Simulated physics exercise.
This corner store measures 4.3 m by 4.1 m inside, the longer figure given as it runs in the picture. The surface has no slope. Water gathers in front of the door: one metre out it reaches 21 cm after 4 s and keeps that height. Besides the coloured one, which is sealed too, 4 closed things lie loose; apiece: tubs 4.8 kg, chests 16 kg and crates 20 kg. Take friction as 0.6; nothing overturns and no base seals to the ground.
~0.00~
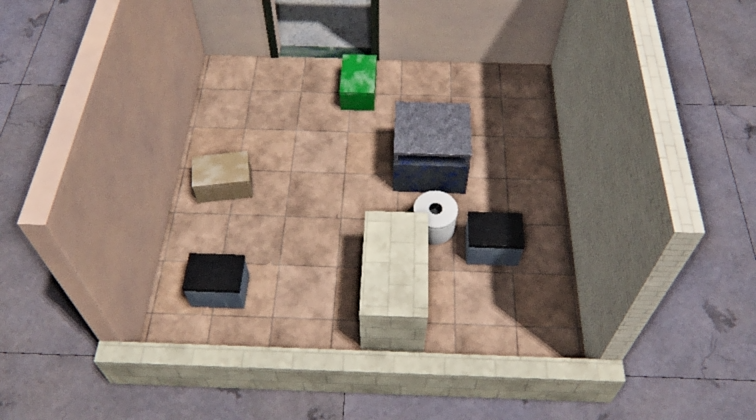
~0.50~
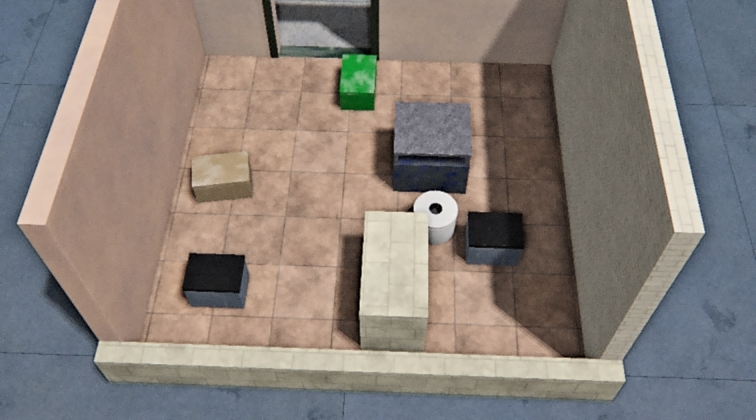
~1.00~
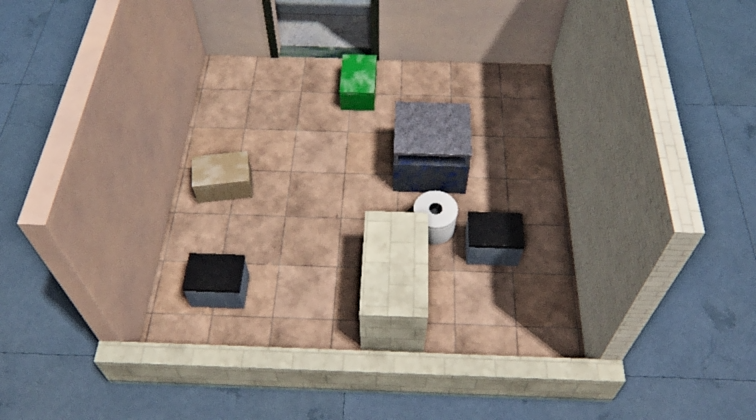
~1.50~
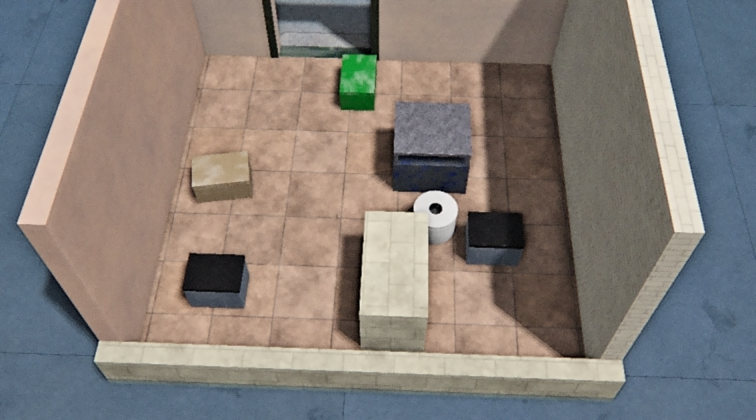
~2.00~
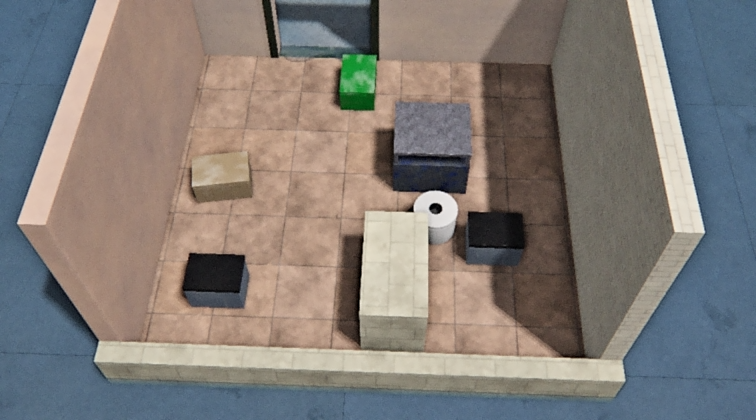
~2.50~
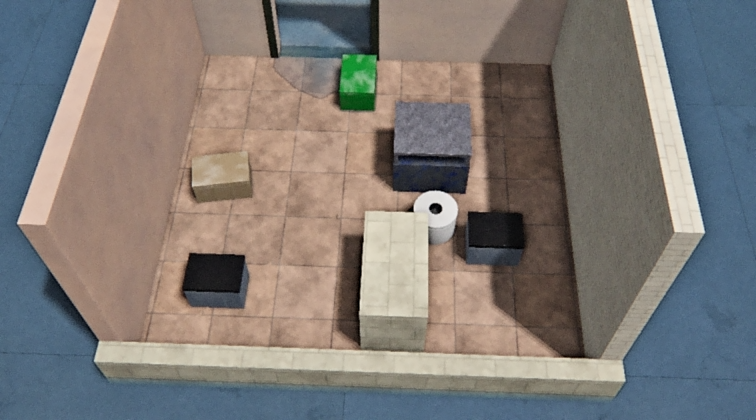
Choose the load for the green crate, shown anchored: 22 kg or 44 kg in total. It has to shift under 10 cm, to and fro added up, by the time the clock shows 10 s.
Verdict: Only the larger load is enough.
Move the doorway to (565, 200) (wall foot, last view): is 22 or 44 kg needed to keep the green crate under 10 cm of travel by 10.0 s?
Then the smaller load will do.
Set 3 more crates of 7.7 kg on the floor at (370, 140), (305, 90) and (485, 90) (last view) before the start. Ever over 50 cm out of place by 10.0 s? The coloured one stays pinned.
In that order: Less, past it, more.
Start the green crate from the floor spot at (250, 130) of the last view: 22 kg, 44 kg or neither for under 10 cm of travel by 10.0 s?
The smaller is enough.
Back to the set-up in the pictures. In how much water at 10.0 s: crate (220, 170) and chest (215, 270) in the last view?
About 14 and 14 cm.
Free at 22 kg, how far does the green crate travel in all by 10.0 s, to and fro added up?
Some 40 cm in all.
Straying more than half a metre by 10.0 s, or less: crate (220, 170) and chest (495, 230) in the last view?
In turn: Past it, under.
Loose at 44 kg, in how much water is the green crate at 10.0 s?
Roughly 6 cm.
After 3.5 s the green crate would be 0 cm from its start with 22 kg and 0 cm from its start with 44 kg; 5 cm of water round it then.
After 4.5 s the green crate would be 13 cm from its start with 22 kg and 0 cm from its start with 44 kg; 6 cm of water round it then.
After 7.0 s the green crate would be 40 cm from its start with 22 kg and 0 cm from its start with 44 kg; 6 cm of water round it then.
After 10.0 s the green crate would be 42 cm from its start with 22 kg and 0 cm from its start with 44 kg; 6 cm of water round it then.
